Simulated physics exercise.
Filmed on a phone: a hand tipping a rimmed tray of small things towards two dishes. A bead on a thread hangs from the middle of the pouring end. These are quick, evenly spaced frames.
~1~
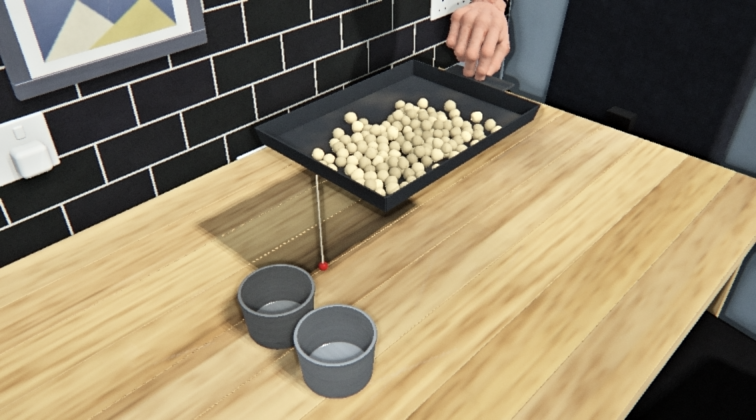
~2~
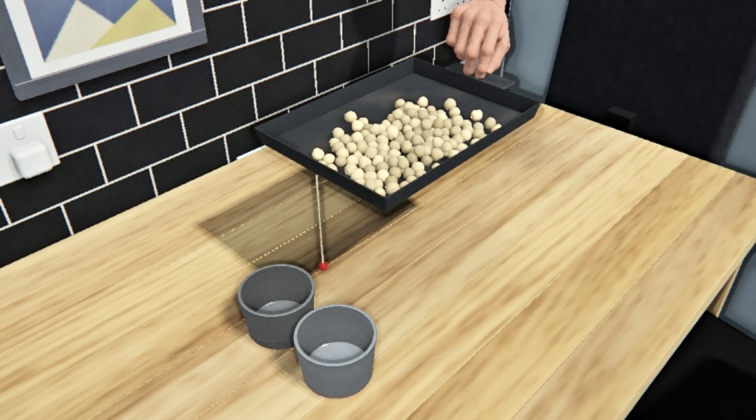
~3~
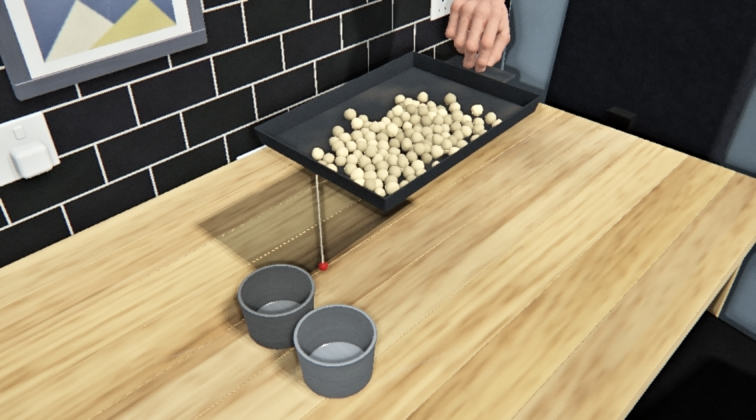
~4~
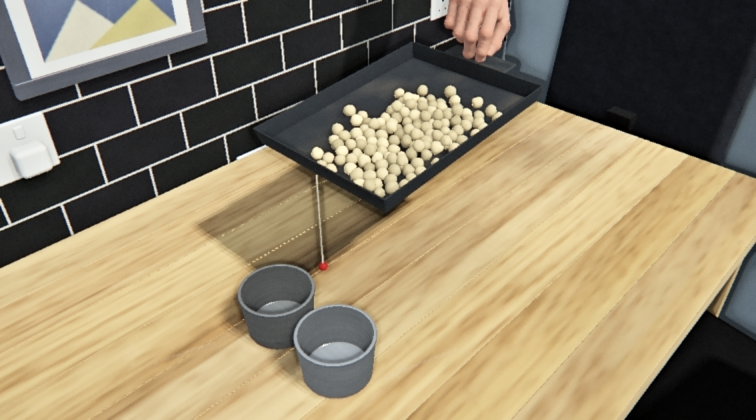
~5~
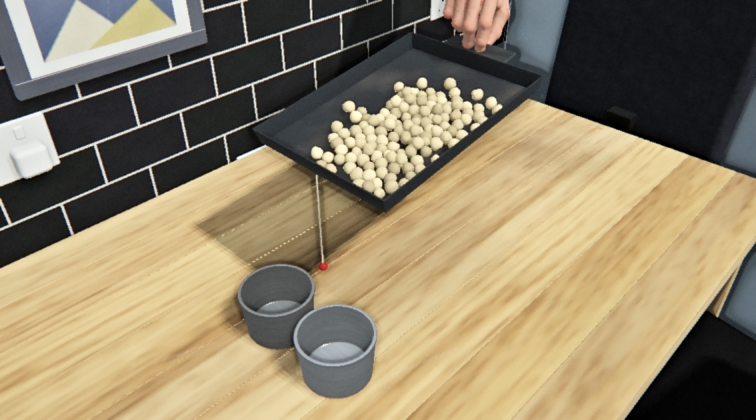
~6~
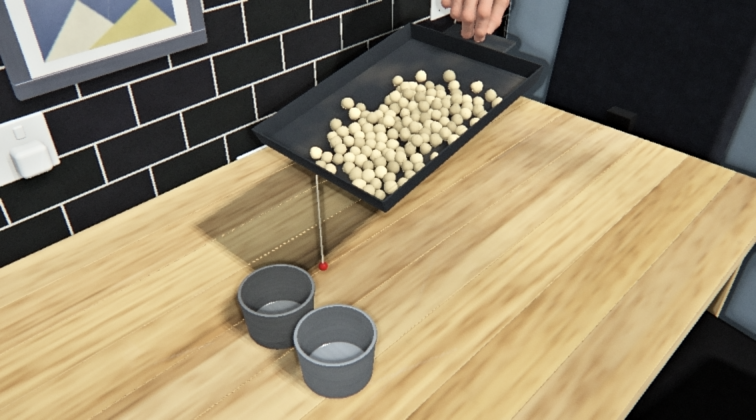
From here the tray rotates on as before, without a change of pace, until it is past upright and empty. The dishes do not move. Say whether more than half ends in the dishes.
In the dishes lies more than half of it.
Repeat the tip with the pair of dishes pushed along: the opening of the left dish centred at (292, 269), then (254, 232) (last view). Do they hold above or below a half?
The first try: Under half. The second: The smaller part.
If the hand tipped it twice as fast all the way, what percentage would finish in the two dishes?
Some 50 per cent.
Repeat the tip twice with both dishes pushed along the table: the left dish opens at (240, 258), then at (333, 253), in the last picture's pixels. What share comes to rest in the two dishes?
In turn 40 and 0 in a hundred.
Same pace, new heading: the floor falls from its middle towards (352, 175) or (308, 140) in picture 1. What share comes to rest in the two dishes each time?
Roughly 60 per cent, and 20 per cent.
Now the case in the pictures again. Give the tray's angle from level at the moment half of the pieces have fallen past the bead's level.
Near 100 degrees.
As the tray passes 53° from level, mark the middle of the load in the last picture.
Roughly at (355, 134).
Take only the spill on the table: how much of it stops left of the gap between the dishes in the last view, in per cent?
It comes to 80 per cent or so.
Soon, tray tipped steeply; nearly all on the tray; a stray few in the air.
A while on, tray tipped right over; nearly all on the tray; a small part outside both; a stray few in the air.
Towards the end, tray tipped past a quarter turn; about a third in the right dish; about a quarter in the left dish; about a third outside both.
Finally, tray tipped past a quarter turn; about a third in the right dish; about a quarter in the left dish; about a third outside both.
